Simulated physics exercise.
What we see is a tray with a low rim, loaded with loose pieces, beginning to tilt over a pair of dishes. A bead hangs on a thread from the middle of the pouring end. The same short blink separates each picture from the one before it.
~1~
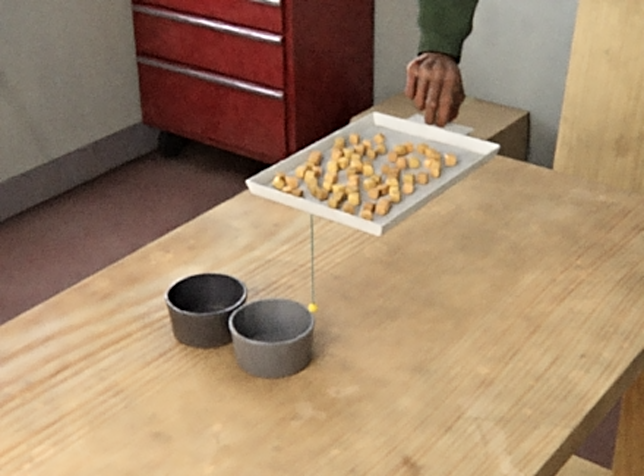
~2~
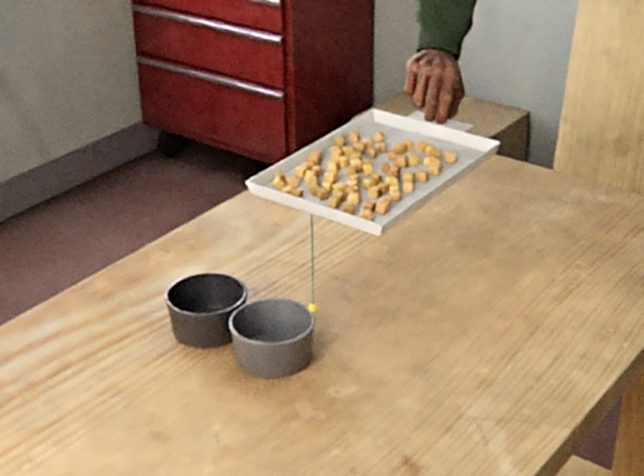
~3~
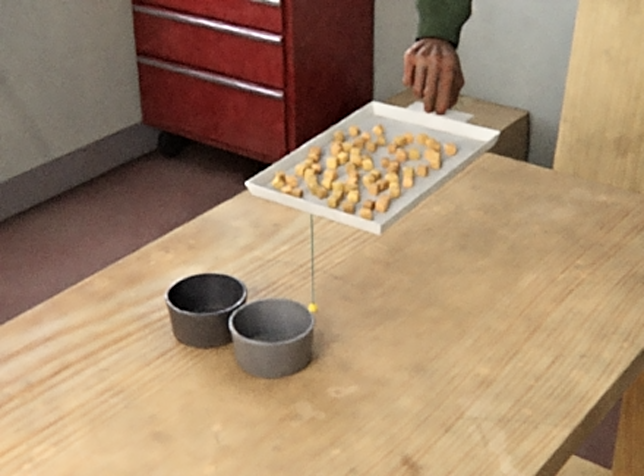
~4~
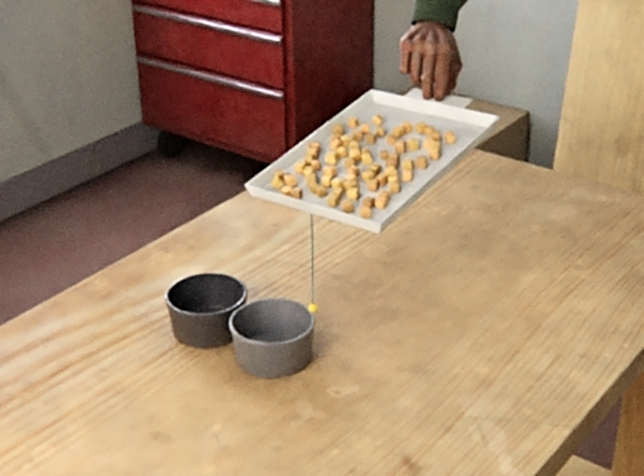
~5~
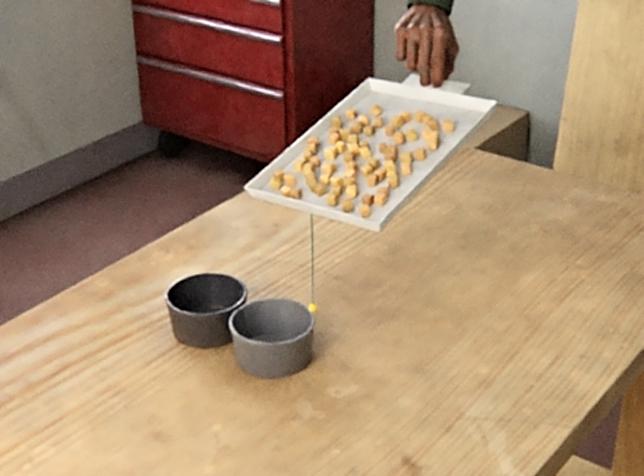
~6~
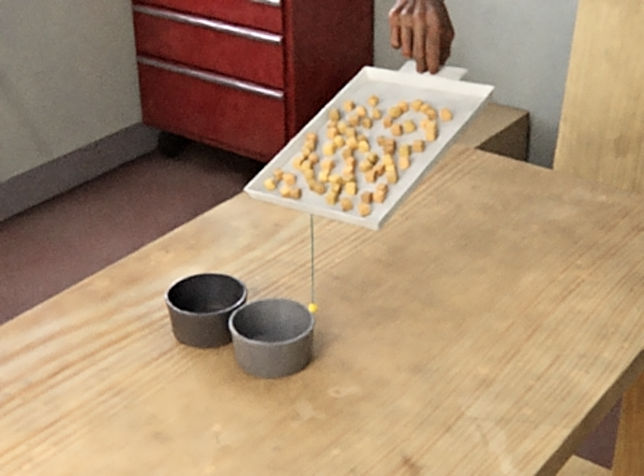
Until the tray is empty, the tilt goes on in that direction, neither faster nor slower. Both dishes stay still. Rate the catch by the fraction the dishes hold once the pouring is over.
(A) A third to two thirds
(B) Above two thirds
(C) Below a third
The answer is A.
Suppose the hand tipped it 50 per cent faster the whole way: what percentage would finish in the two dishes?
Roughly 60%.
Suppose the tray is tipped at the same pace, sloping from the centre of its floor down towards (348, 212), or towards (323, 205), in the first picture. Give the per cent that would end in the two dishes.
The first try would leave around 10 per cent there, the second around 30 per cent.
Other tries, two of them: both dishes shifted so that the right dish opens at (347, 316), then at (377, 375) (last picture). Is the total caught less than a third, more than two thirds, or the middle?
Case one, below one third; case two, less than a third.
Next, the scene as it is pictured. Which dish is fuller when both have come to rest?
That's going to be the one at right.
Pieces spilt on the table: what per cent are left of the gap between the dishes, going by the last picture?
Close to 70 per cent.
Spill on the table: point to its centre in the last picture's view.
Estimate: About (202, 396).
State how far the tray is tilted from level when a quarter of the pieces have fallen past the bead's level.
Tilt: Around 115 degrees.
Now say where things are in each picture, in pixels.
The first frame shows corners of the pouring end (252, 181) and (380, 223), level; middle of the load (351, 173), small wooden cubes; left dish (180, 325); right dish (246, 354); bead on its thread (313, 308).
The second frame shows corners of the pouring end (252, 181) and (380, 223), level; middle of the load (351, 172).
The third frame shows corners of the pouring end (251, 182) and (379, 222), tipped barely, lowest at the left corner; middle of the load (351, 168).
The fourth frame shows corners of the pouring end (251, 184) and (378, 221), tipped a little, lowest at the left corner; middle of the load (350, 163).
The fifth frame shows corners of the pouring end (250, 186) and (377, 220), tipped a little, lowest at the left corner; middle of the load (349, 158).
The sixth frame shows corners of the pouring end (250, 188) and (376, 219), tipped clearly, lowest at the left corner; middle of the load (347, 154); left dish (180, 325); right dish (246, 354).
Just after the last frame, tray tipped steeply; every one on the tray.
A moment on, tray tipped right over; almost all on the tray; just a few in the right dish; just a few in the left dish; just a few outside both.
Further on, tray tipped past a quarter turn; roughly a third in the right dish; about a tenth in the left dish; roughly half outside both; just a few in the air.
When it is over, tray tipped past a quarter turn; roughly a third in the right dish; about a tenth in the left dish; roughly half outside both; just a few in the air.
